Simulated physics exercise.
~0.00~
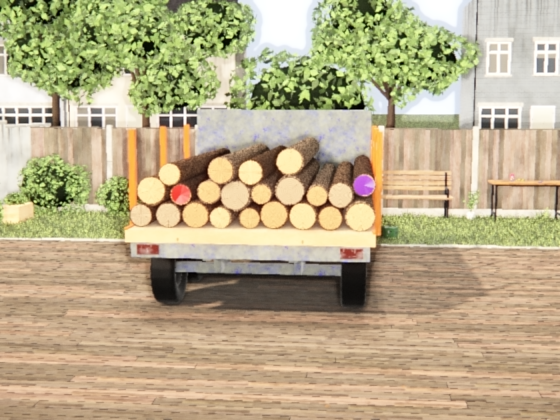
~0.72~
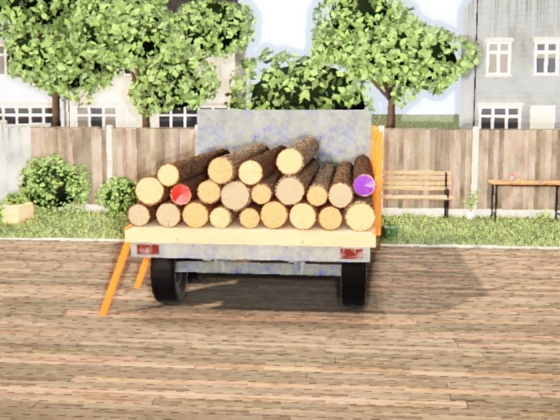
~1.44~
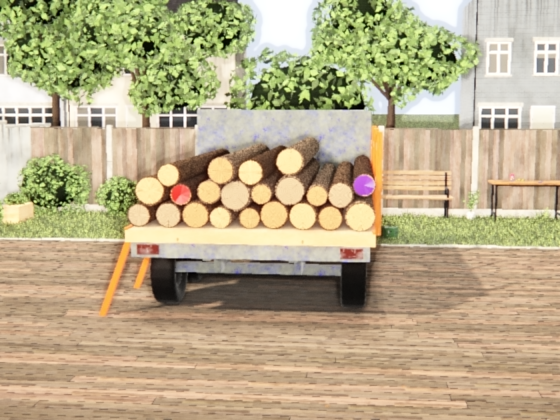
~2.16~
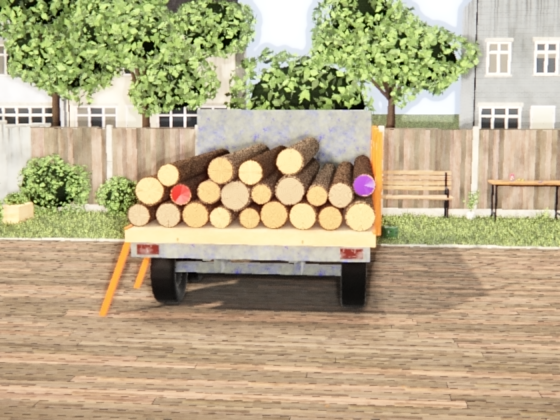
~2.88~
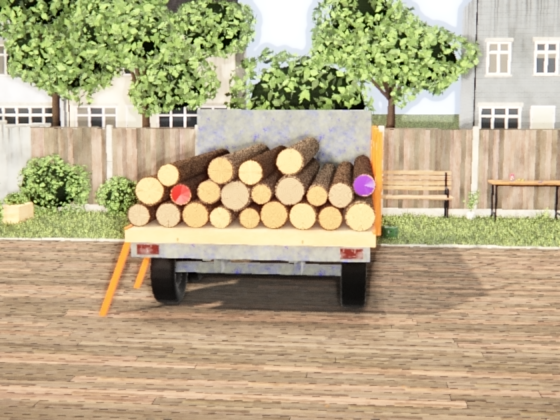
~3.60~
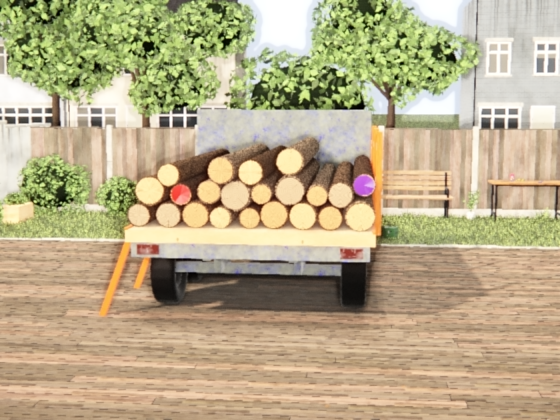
Orange posts on the left side of a parked flatbed trailer stacked with cut logs swing outward and down, coming to rest slanting below the deck edge, while the right-hand posts stay upright. The pile, including a red-ended log and a purple-ended one, stays in place.
